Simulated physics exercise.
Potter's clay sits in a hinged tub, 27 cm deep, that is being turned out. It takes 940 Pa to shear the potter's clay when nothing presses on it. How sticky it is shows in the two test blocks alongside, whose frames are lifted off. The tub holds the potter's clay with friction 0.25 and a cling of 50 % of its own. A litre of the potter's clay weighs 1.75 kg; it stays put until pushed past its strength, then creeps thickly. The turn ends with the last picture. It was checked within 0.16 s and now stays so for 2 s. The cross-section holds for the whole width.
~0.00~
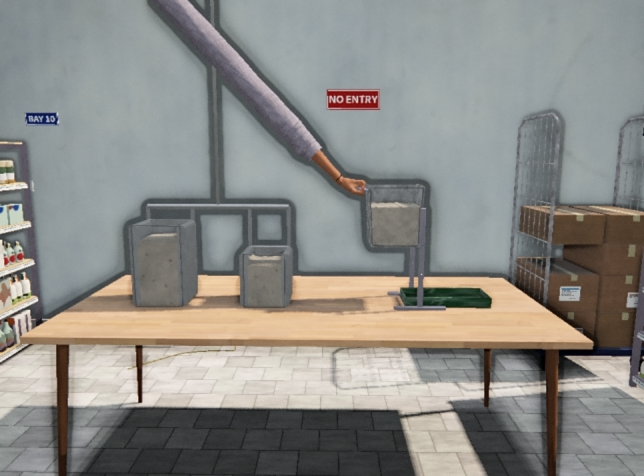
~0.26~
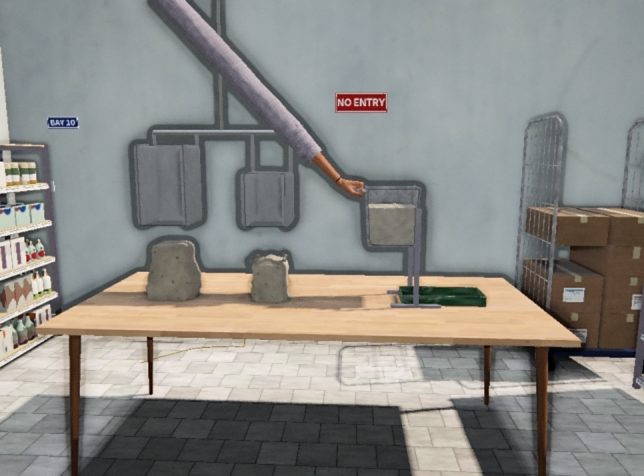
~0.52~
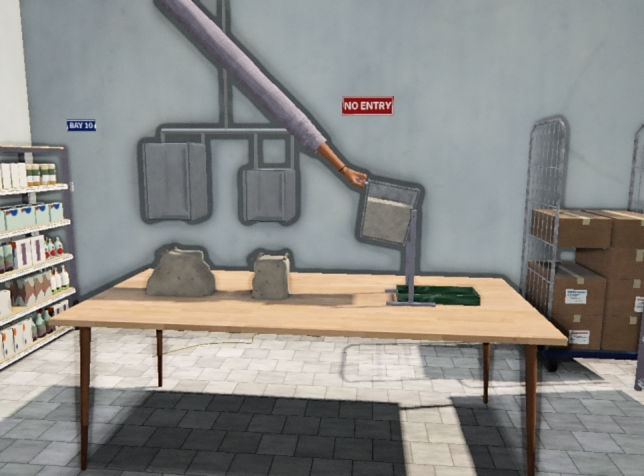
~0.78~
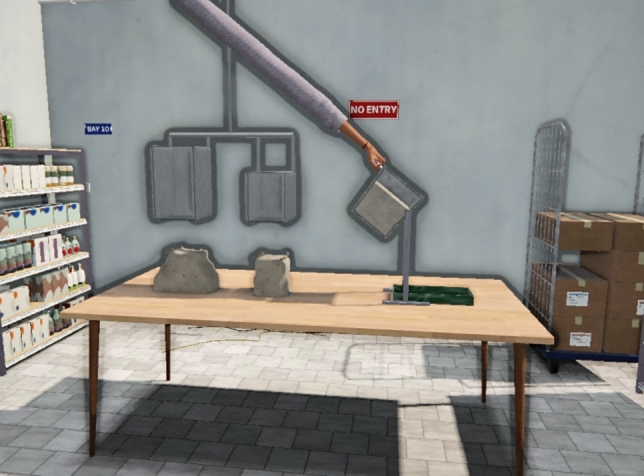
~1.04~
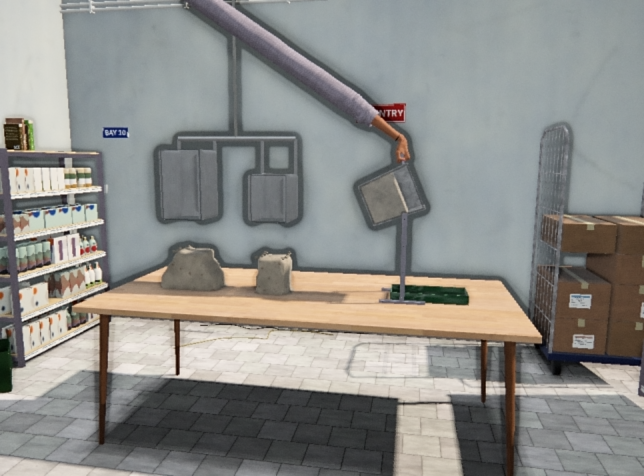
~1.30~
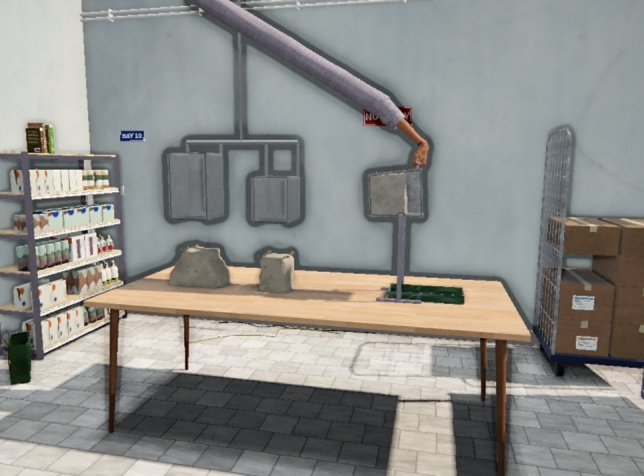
In a stockroom, casings lift off two grey clay blocks, the left one slumping, before a hand tilts a clay-filled tub onto its side.
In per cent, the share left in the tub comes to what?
Close to 100 per cent.
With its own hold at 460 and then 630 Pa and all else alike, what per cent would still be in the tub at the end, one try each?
In turn about 75 %, 100 %.
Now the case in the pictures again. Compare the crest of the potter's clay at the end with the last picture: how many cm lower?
Roughly 0 cm.
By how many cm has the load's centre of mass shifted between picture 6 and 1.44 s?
Roughly 0 cm.
By 1.44 s, the tub is at 87 degrees and holds 100 %.
By 1.61 s, the tub is at 87 degrees and holds 100 %.
By 1.78 s, the tub is at 87 degrees and holds 100 %.
By 1.95 s, the tub is at 87 degrees and holds 100 %.
By 3.30 s, at the end, the tub is at 87 degrees and holds 100 %.
